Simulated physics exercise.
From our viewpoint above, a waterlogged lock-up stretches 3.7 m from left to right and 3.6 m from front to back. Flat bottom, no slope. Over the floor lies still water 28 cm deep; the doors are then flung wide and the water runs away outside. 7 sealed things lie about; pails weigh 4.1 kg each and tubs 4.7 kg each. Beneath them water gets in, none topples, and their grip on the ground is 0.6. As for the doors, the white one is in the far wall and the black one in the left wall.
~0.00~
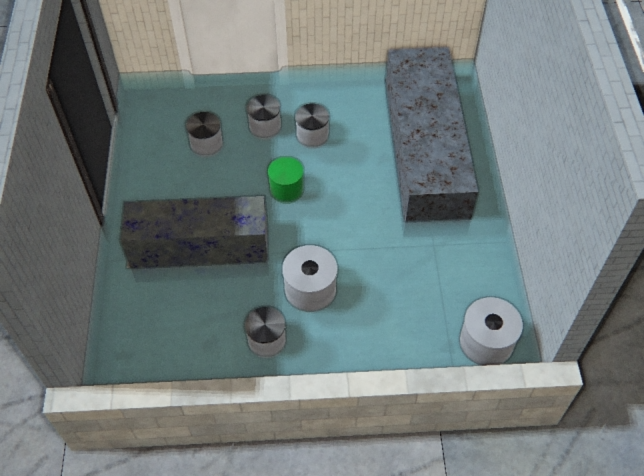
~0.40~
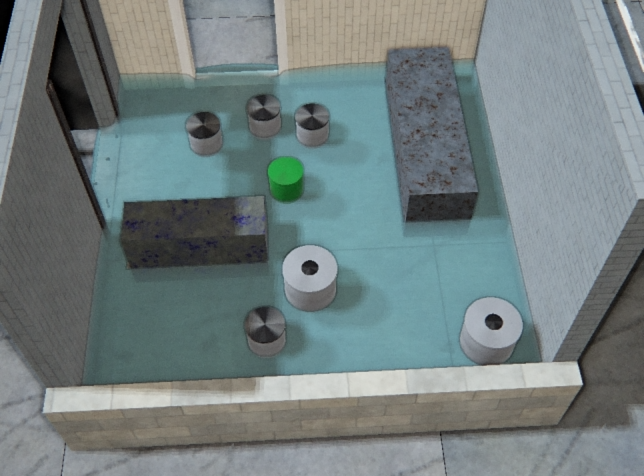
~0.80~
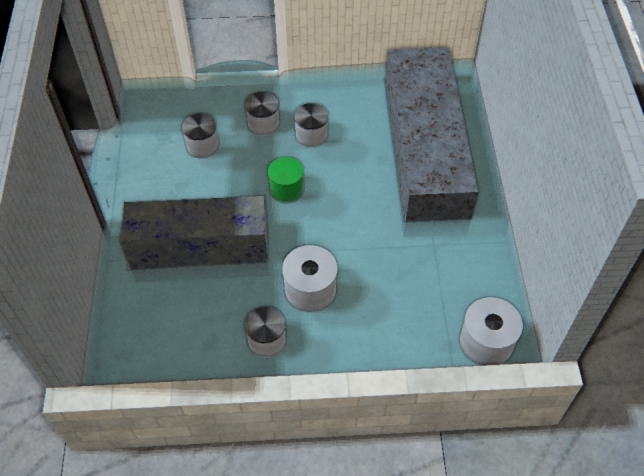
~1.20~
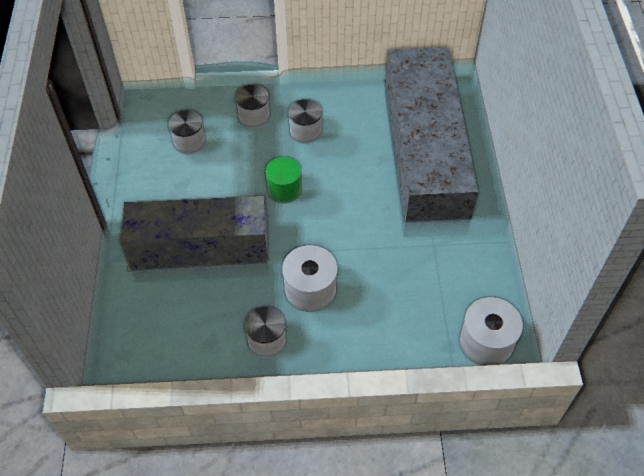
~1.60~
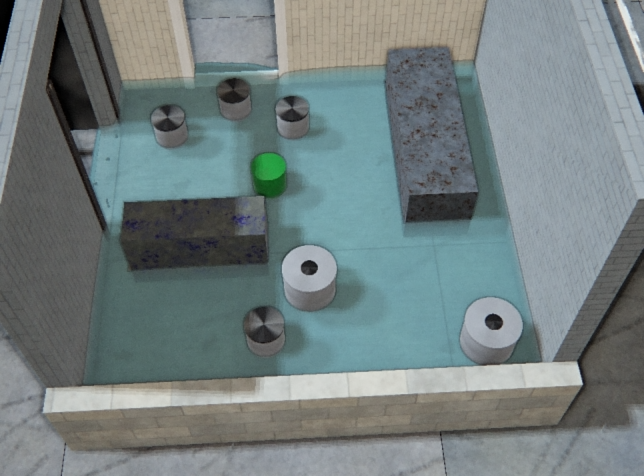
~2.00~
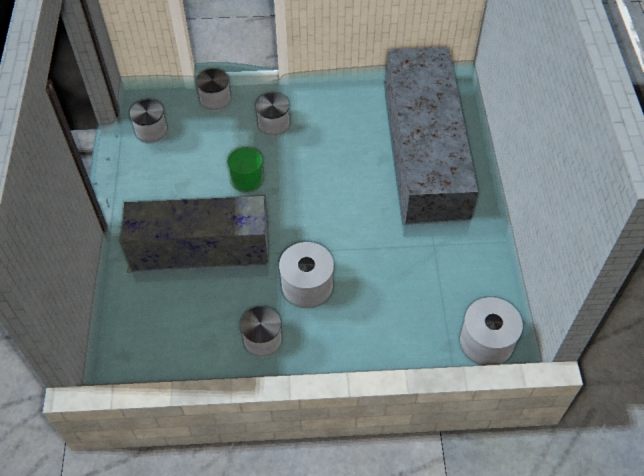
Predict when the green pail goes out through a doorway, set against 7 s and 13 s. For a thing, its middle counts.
It is washed away prior to the first time.
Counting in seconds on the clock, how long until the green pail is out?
Somewhere near 4.5 s.
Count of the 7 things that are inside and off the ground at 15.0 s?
Count: 1.
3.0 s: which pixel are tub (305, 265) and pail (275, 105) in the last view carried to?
Approx. (298, 232); approx. (219, 84).
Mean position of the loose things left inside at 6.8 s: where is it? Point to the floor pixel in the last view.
That lands at roughly (282, 263).
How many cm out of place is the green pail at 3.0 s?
100 cm, give or take.
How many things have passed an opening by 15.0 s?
6 in total.
After 3.0 s the green pail is near (183, 146), 1.0 m from its start, afloat; 2 of 7 are out; 5 afloat.
After 6.8 s the green pail has gone out (at 4.5 s); 4 of 7 are out; 3 afloat.
After 11.0 s the green pail has gone out (at 4.5 s); 5 of 7 are out; 2 afloat.
After 15.0 s the green pail has gone out (at 4.5 s); 6 of 7 are out; 1 afloat.
